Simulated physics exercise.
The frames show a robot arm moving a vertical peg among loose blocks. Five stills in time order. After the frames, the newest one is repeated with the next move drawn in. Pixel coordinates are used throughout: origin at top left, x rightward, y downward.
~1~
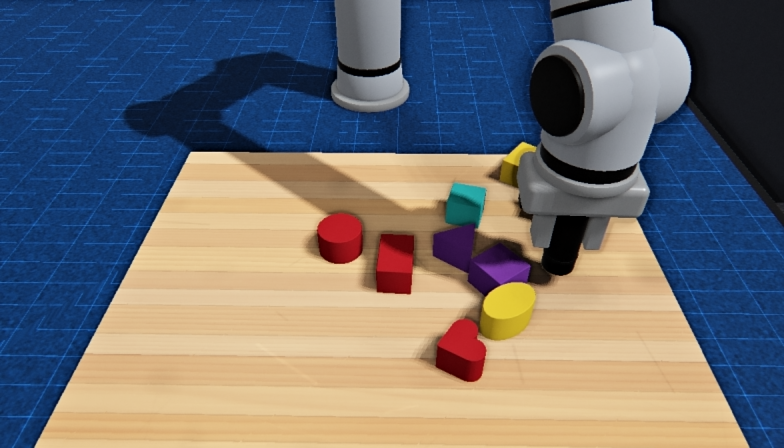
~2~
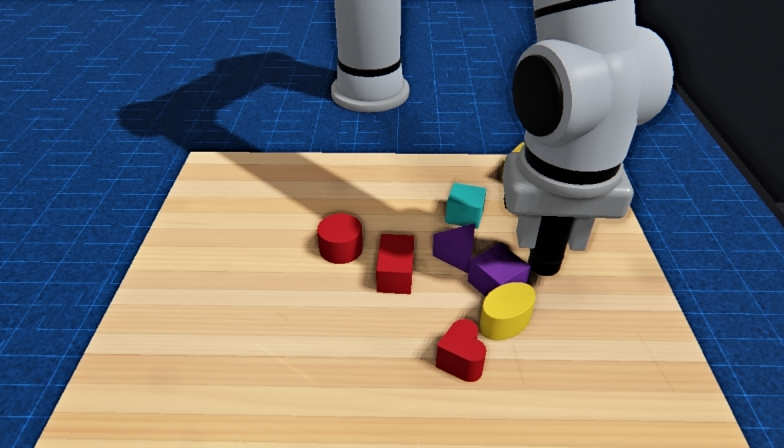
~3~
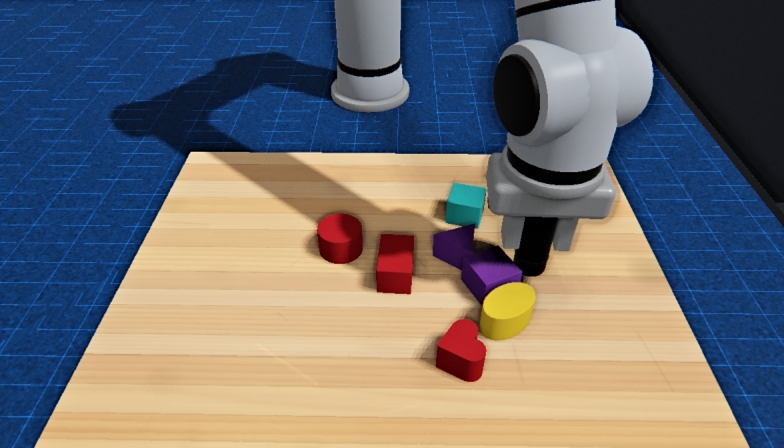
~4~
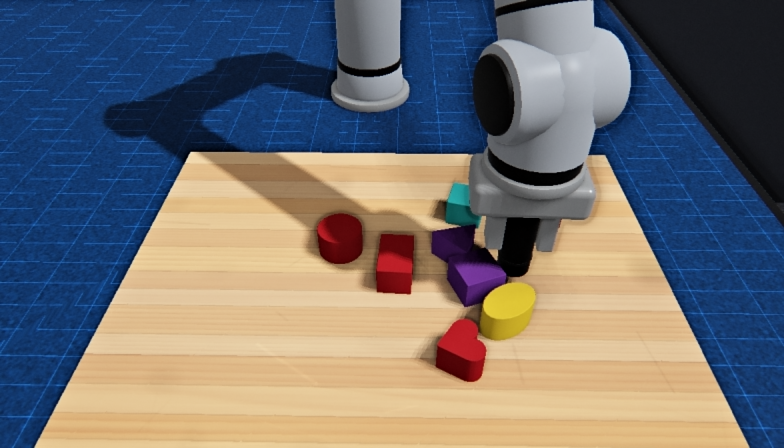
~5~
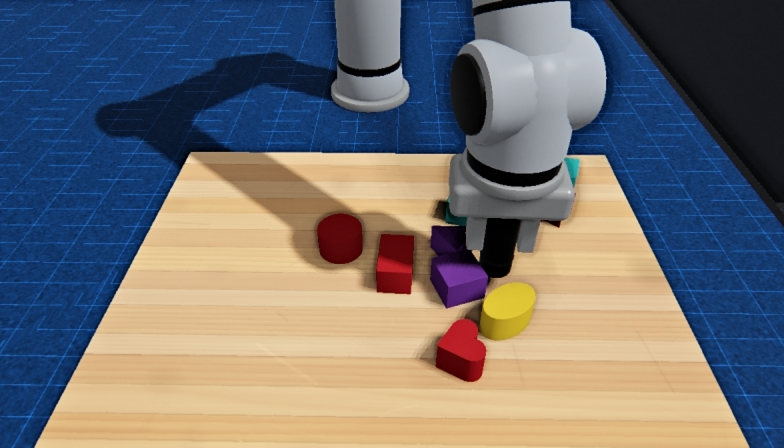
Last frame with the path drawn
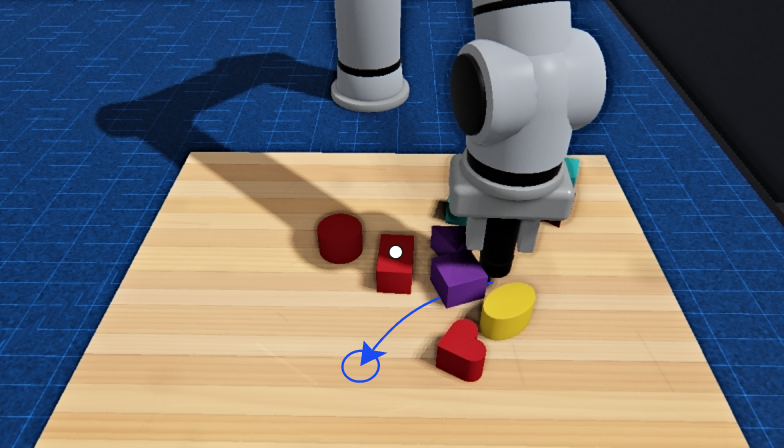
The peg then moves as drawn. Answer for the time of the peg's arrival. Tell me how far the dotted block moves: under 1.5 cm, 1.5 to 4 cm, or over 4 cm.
I'd go with 1.5 to 4 cm for this block.
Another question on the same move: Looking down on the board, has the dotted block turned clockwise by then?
I expect so.
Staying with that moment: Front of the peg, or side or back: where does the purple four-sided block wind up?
At that point it is off to one side or behind.
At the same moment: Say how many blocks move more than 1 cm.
Two blocks move more than 1 cm.
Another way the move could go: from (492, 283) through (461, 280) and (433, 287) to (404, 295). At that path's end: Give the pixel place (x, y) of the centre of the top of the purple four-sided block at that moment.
That would be at about pixel (373, 290).
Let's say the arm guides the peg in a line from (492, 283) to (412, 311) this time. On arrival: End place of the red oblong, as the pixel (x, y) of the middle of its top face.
It is going to be at (366, 247).
Drawn move, from (492, 283) over (441, 297) and (397, 324) to (361, 366); the dot is on the red oblong.
What follows on the original path. One third of the way, peg at (443, 282); red oblong at (376, 250), turned 45° clockwise; purple four-sided block at (405, 277), turned 15° clockwise.
Two thirds of the way, peg at (397, 310); red oblong at (369, 248), turned 65° clockwise; purple four-sided block at (365, 285), turned 60° clockwise.
At the end, peg at (360, 351); red oblong at (369, 248), turned 65° clockwise; purple triangle still; purple four-sided block at (364, 285), turned 60° clockwise.
